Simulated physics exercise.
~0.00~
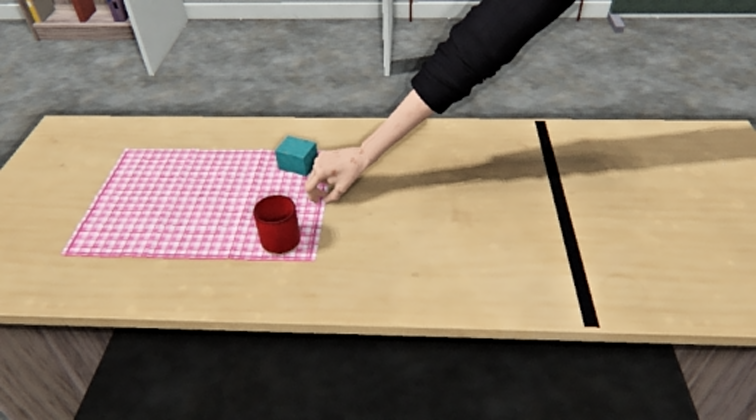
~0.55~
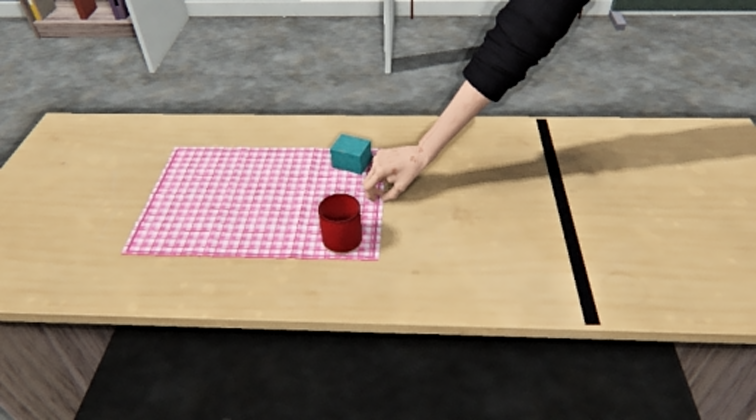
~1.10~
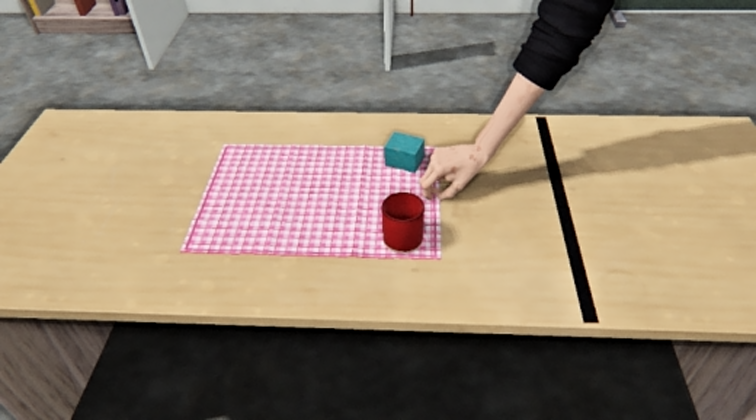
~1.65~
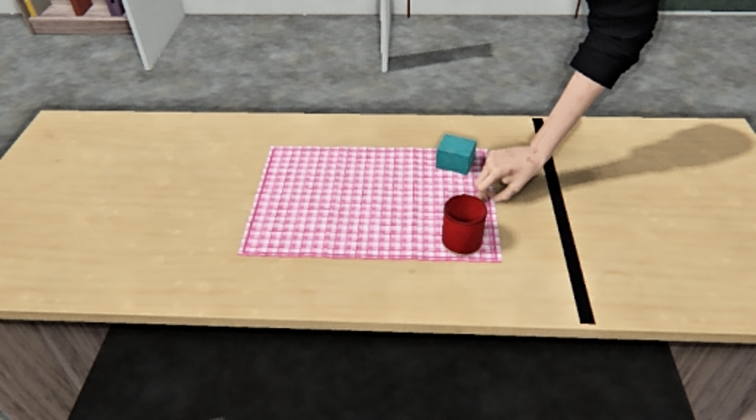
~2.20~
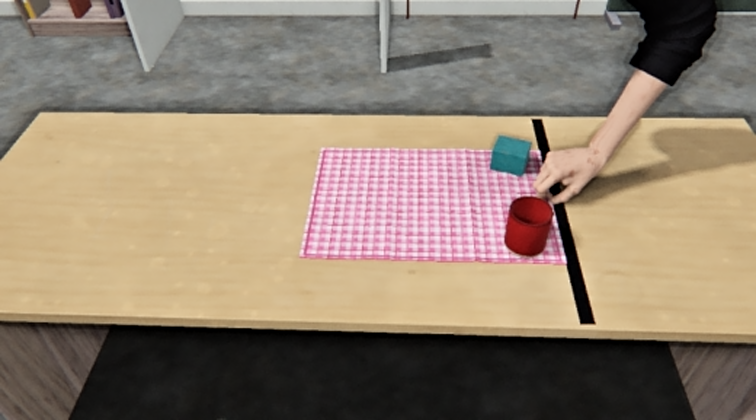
A hand pulled a pink checkered place mat to the right across a wooden desk, carrying a turquoise block and a red mug along, until its edge reached the black tape line with both things still on the cloth.
